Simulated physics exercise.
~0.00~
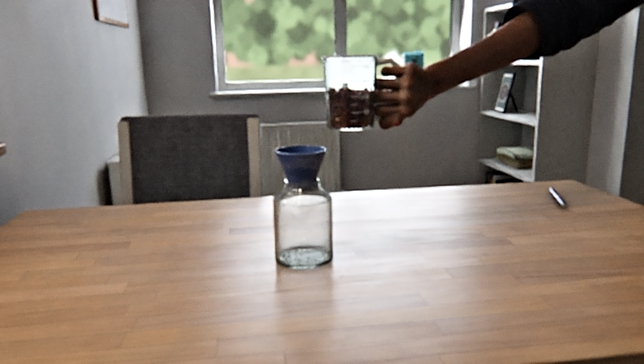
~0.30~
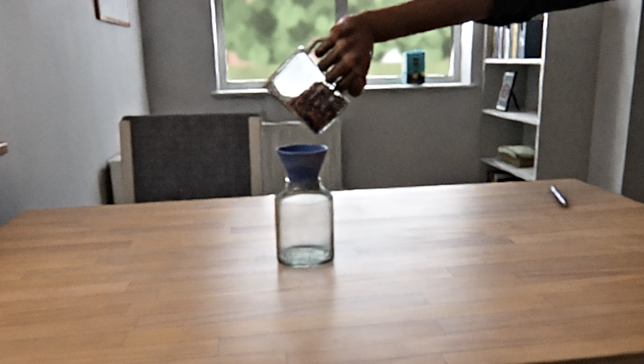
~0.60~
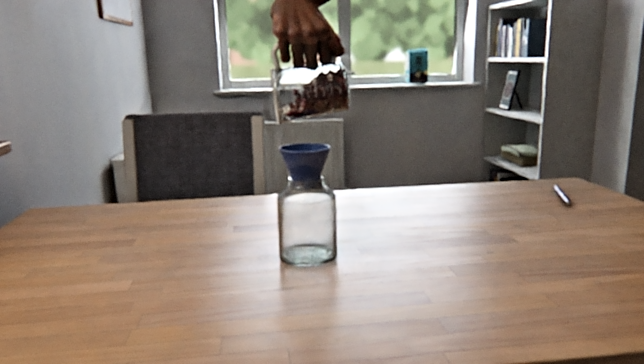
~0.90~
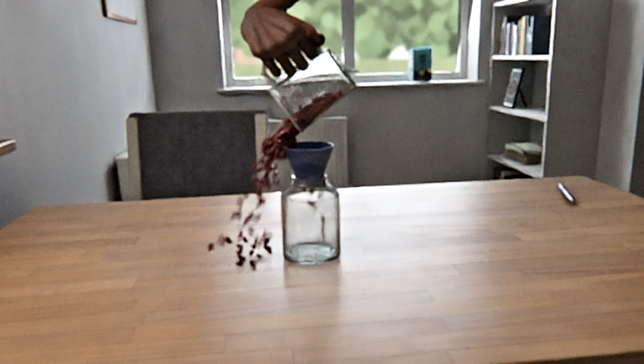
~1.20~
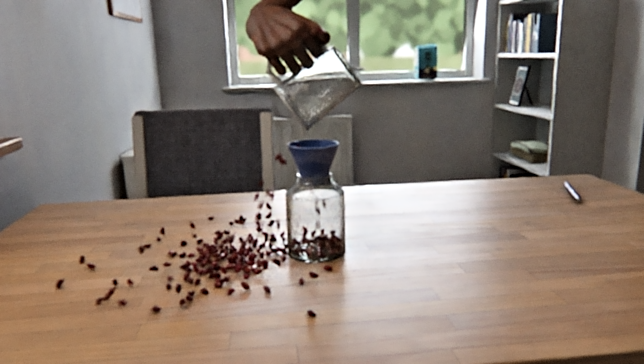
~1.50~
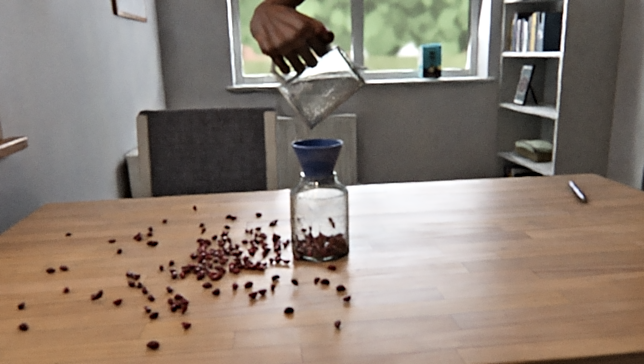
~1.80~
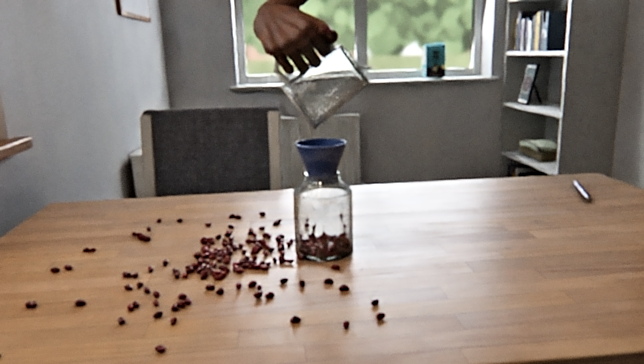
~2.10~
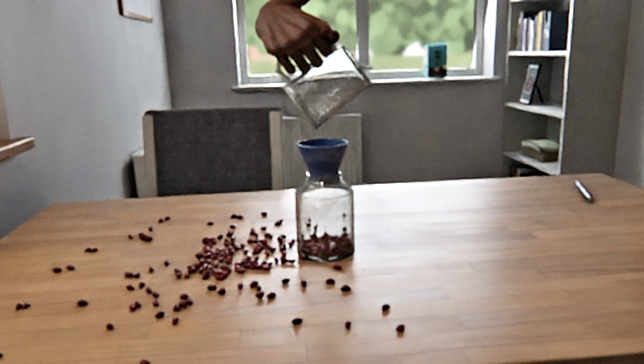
Kidney beans tumbling from a hand-tipped glass cup, some passing through a blue funnel into a jar, most scattering across the table.
